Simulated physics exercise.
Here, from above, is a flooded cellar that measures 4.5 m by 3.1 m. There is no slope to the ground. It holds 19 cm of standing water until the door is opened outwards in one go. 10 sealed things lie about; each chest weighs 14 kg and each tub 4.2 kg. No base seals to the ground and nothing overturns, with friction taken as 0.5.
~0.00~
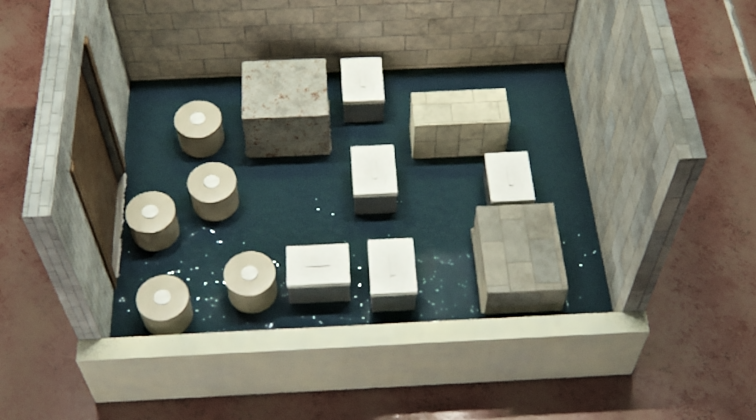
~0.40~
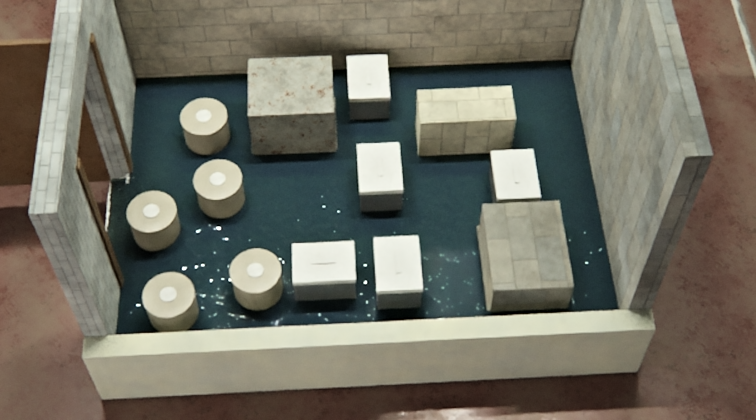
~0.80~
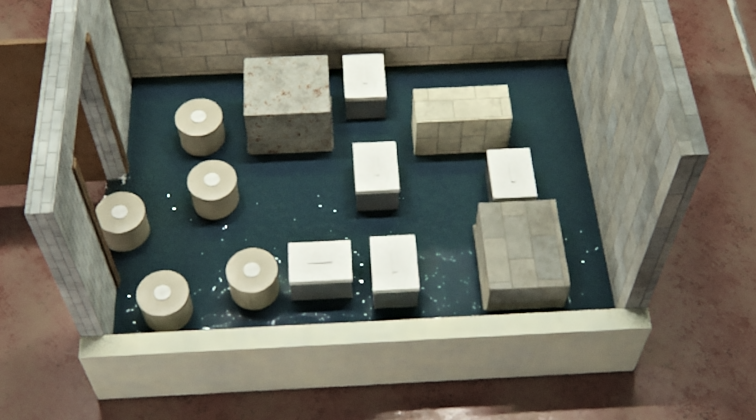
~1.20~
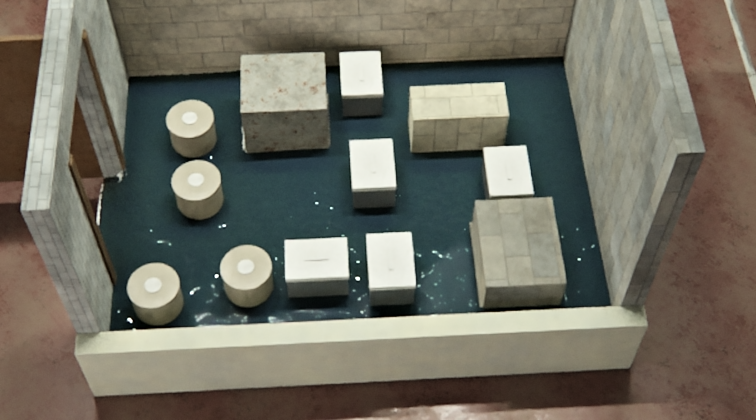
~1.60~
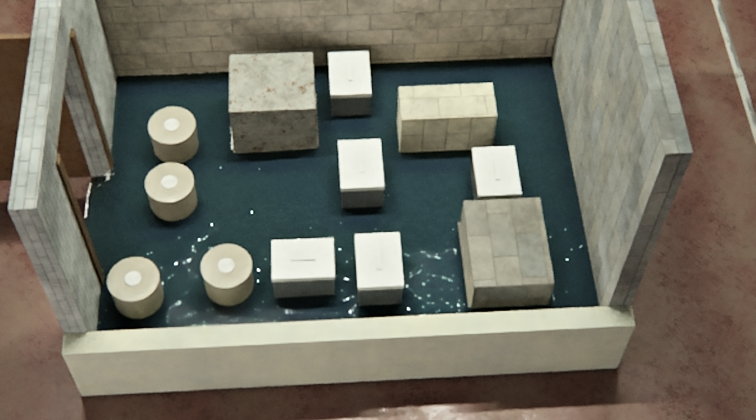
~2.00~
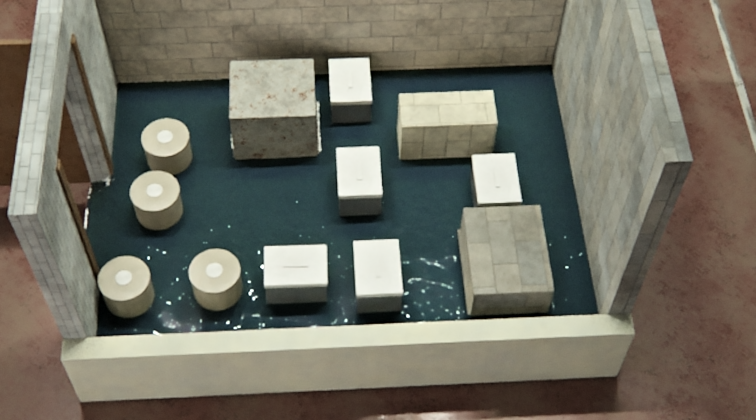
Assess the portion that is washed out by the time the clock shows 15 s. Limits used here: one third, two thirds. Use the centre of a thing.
The count out is at or past two thirds.
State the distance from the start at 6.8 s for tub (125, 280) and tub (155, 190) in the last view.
First named - washed out; second named - gone out.
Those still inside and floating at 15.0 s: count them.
The count is 2.
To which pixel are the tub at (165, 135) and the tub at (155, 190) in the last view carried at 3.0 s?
They end up about (141, 150) and (93, 202) in the last view.
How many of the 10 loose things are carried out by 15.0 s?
By my count, the number is 8.
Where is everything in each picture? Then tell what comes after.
The first frame shows a tub at (212, 182), afloat; a tub at (162, 298) floats; 19 cm deep round most things; 0 of 10 have shifted.
The second frame shows a tub at (218, 179) floats; a tub at (168, 295), afloat; 19 cm deep round most things; 0 of 10 have shifted.
The third frame shows a tub at (212, 180) floats; a tub at (163, 293), afloat, 3 cm from its start; 19 cm deep round most things; 1 of 10 have shifted.
The fourth frame shows a tub at (196, 180) floats, 14 cm from its start; a tub at (153, 285), afloat, 11 cm from its start; about 2180 L in view; 4 of 10 have shifted.
The fifth frame shows a tub at (169, 182) floats, 27 cm from its start; a tub at (133, 279) floats, 21 cm from its start; 17 cm deep round most things; 5 of 10 have shifted.
The sixth frame shows a tub at (155, 191) floats, 41 cm from its start; a tub at (124, 278), afloat, 32 cm from its start; about 2080 L in view; 6 of 10 have shifted.
After 3.0 s 1 of 10 are out; 9 afloat.
After 6.8 s 5 of 10 are out; 5 afloat.
After 11.0 s 7 of 10 are out; 3 afloat.
After 15.0 s 8 of 10 are out; 2 afloat.
